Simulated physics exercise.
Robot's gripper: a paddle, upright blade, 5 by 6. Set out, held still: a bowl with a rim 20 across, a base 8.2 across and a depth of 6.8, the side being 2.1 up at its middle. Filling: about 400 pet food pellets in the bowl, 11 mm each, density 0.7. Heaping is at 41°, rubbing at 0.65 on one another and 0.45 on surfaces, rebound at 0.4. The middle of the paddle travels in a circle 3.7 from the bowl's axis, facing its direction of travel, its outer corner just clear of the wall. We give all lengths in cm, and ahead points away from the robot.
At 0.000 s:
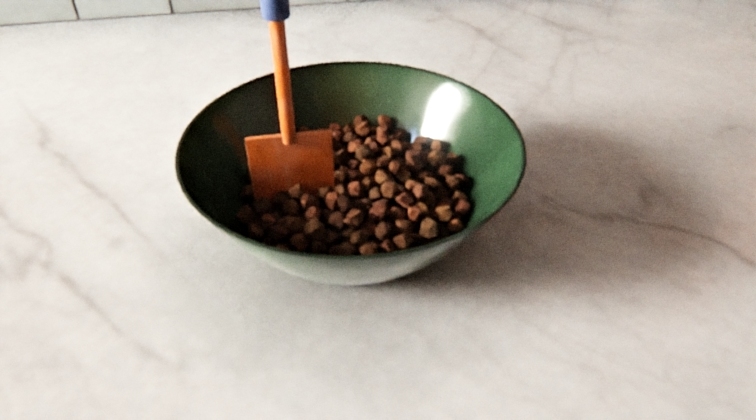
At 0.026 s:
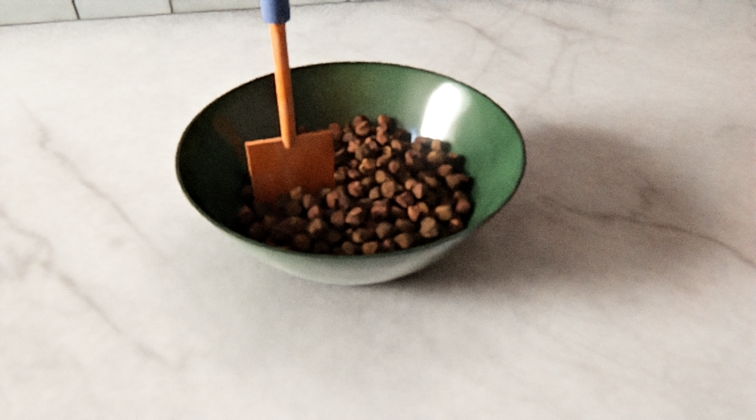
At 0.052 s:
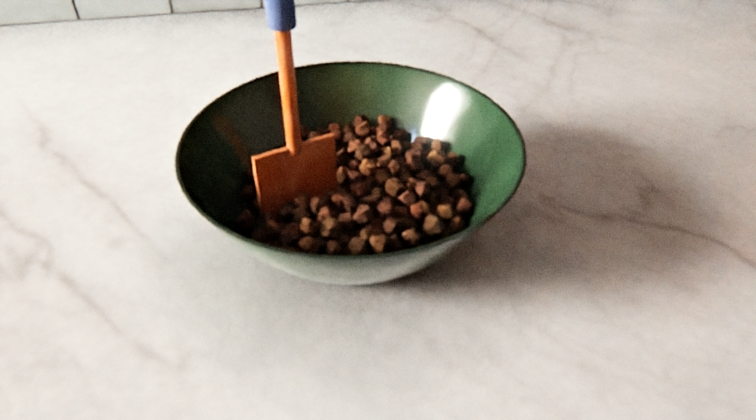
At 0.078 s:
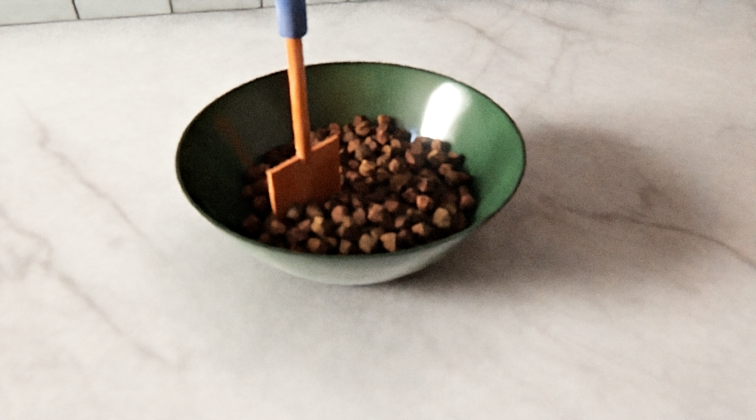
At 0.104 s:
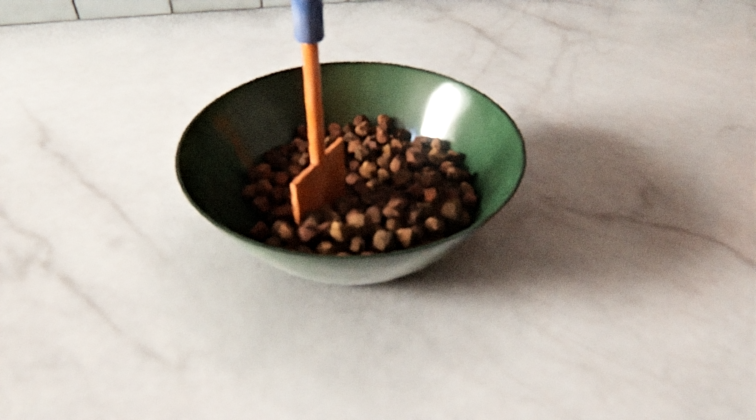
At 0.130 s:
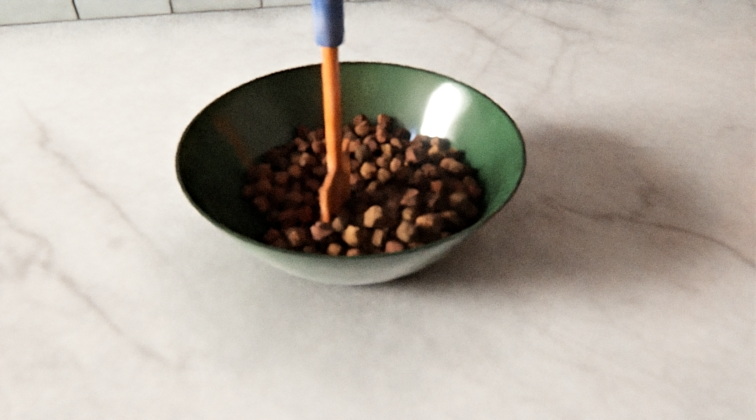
An orange paddle with a blue handle swept through the brown pellets in a green bowl, starting at the left, moving rightward and toward the front while turning edge-on, as the bowl stayed still.
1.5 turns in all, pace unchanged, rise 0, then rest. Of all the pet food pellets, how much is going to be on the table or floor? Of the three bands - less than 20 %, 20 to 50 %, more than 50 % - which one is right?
The right band is less than 20 %.
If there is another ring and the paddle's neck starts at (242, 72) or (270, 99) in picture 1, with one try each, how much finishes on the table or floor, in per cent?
Near 5 and 15 in a hundred, one try each.
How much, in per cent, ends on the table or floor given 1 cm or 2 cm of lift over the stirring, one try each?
Estimates: 10 % then 5 %.
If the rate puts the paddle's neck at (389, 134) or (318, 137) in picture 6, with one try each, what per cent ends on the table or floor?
It comes to roughly 40 per cent and then 5 per cent.
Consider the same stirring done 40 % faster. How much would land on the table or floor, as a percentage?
Then roughly 25 %.
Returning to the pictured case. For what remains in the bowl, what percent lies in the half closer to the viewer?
Near 40 per cent of what stays in the bowl.
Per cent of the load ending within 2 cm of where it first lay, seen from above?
About 5 %.
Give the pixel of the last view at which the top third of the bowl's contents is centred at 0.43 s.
I'd point to somewhere close to (337, 104).
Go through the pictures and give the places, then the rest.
In the first picture, paddle neck at (286, 112), 0° round; upper third of the load around (364, 179), from x 245 to 460, top at y 120; 404 in the bowl.
In the second picture, paddle neck at (287, 115), 5° round; upper third of the load around (364, 180), from x 245 to 465, top at y 120.
In the third picture, paddle neck at (292, 123), 20° round; upper third of the load around (360, 188), from x 245 to 465, top at y 120.
In the fourth picture, paddle neck at (302, 131), 35° round; upper third of the load around (368, 202), from x 250 to 465, top at y 120.
In the fifth picture, paddle neck at (317, 137), 51° round; upper third of the load around (375, 203), from x 250 to 470, top at y 120.
In the sixth picture, paddle neck at (335, 140), 67° round; upper third of the load around (393, 204), from x 250 to 475, top at y 120; 404 in the bowl.
By 0.43 s, 251° round, highest piece 9 above the table; 388 in the bowl, 7 on the table or floor, 9 in flight or on the tool.
By 0.73 s, 76° round, highest piece 8 above the table; 372 in the bowl, 25 on the table or floor, 7 in flight or on the tool.
By 1.08 s, 180° round, highest piece 8 above the table; 352 in the bowl, 51 on the table or floor, 1 in flight or on the tool.
By 1.78 s, 180° round, highest piece 8 above the table; 352 in the bowl, 52 on the table or floor.
Final count, 352 in the bowl, 52 on the table or floor. That is 13 % on the table or floor.
